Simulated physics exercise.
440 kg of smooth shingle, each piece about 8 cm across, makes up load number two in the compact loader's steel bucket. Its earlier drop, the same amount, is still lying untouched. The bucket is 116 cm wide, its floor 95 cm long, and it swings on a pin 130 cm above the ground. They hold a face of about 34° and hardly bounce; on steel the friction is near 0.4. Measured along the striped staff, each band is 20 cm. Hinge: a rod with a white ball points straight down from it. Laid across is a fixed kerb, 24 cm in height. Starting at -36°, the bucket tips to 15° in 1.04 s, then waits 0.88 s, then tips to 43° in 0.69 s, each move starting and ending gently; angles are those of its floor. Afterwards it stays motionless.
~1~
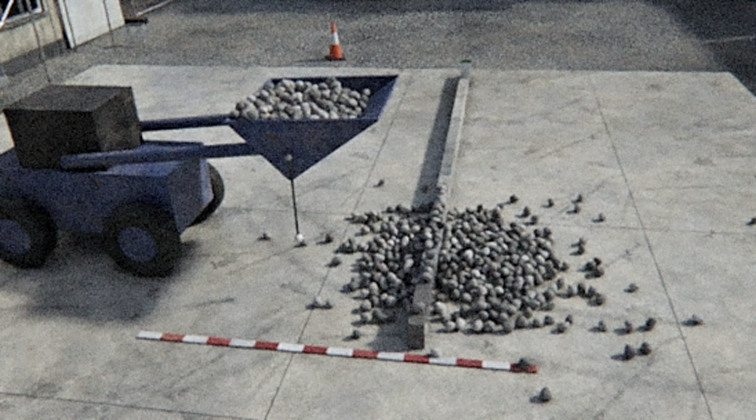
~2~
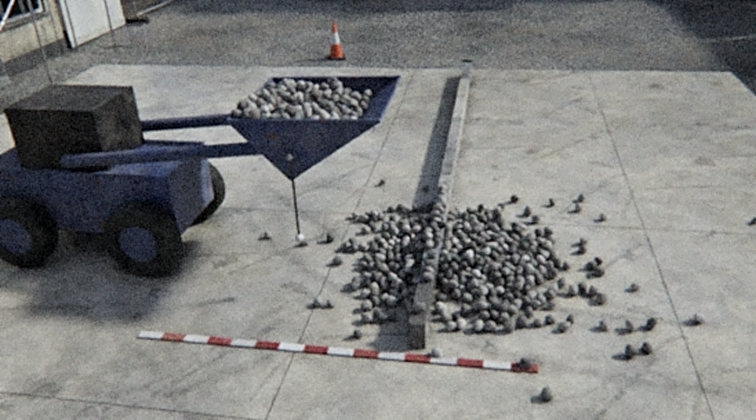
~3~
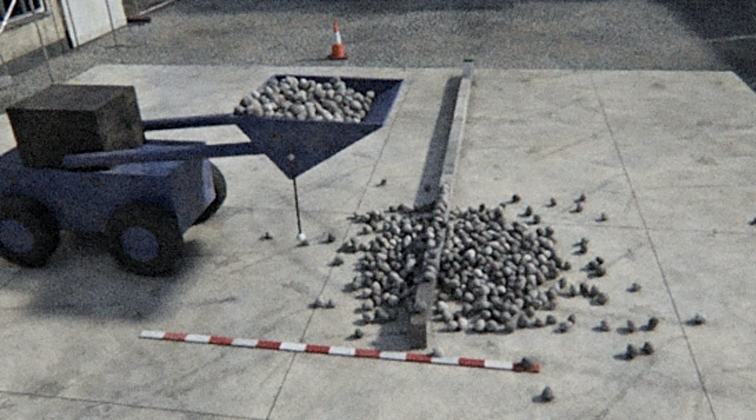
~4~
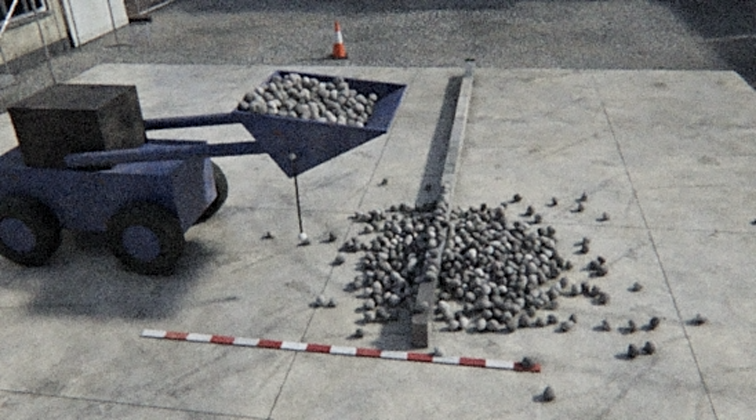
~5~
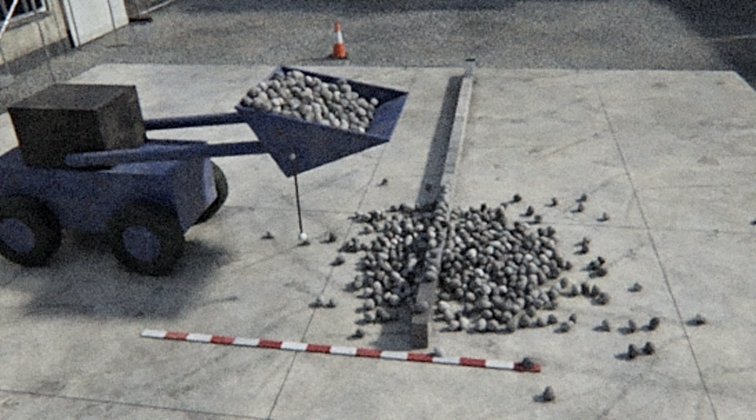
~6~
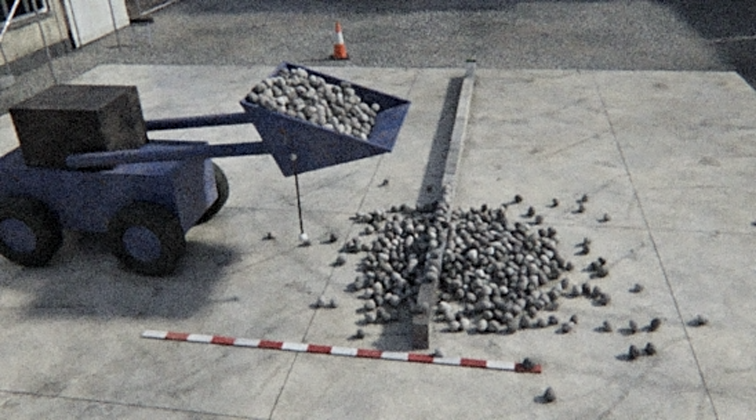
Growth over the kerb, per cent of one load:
34 percent.
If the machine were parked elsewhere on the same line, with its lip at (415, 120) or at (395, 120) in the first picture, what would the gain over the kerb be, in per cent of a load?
First place: Roughly 70 %; second place: Roughly 55 %.
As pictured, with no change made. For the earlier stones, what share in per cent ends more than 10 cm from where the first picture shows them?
Close to 10 in a hundred of them.
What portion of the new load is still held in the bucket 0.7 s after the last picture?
Some 95 percent, roughly.
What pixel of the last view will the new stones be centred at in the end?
I'd point to about (416, 245).
Then, 0.3 s after the last picture the floor is at 7°; in per cent of one load, 100 in the bucket, 41 on this side of the kerb, 59 over the kerb; the foremost stones are at (662, 293).
Then, 0.7 s after the last picture the floor is at 15°; in per cent of one load, 97 in the bucket, 44 on this side of the kerb, 59 over the kerb; the foremost stones are at (662, 293).
Then, 2.6 s after the last picture the floor is at 43°; in per cent of one load, 0 in the bucket, 108 on this side of the kerb, 93 over the kerb; the foremost stones are at (662, 293).
Then, 5.4 s after the last picture the floor is at 43°; in per cent of one load, 0 in the bucket, 107 on this side of the kerb, 93 over the kerb; the foremost stones are at (662, 293). Net gain over the kerb, 34.
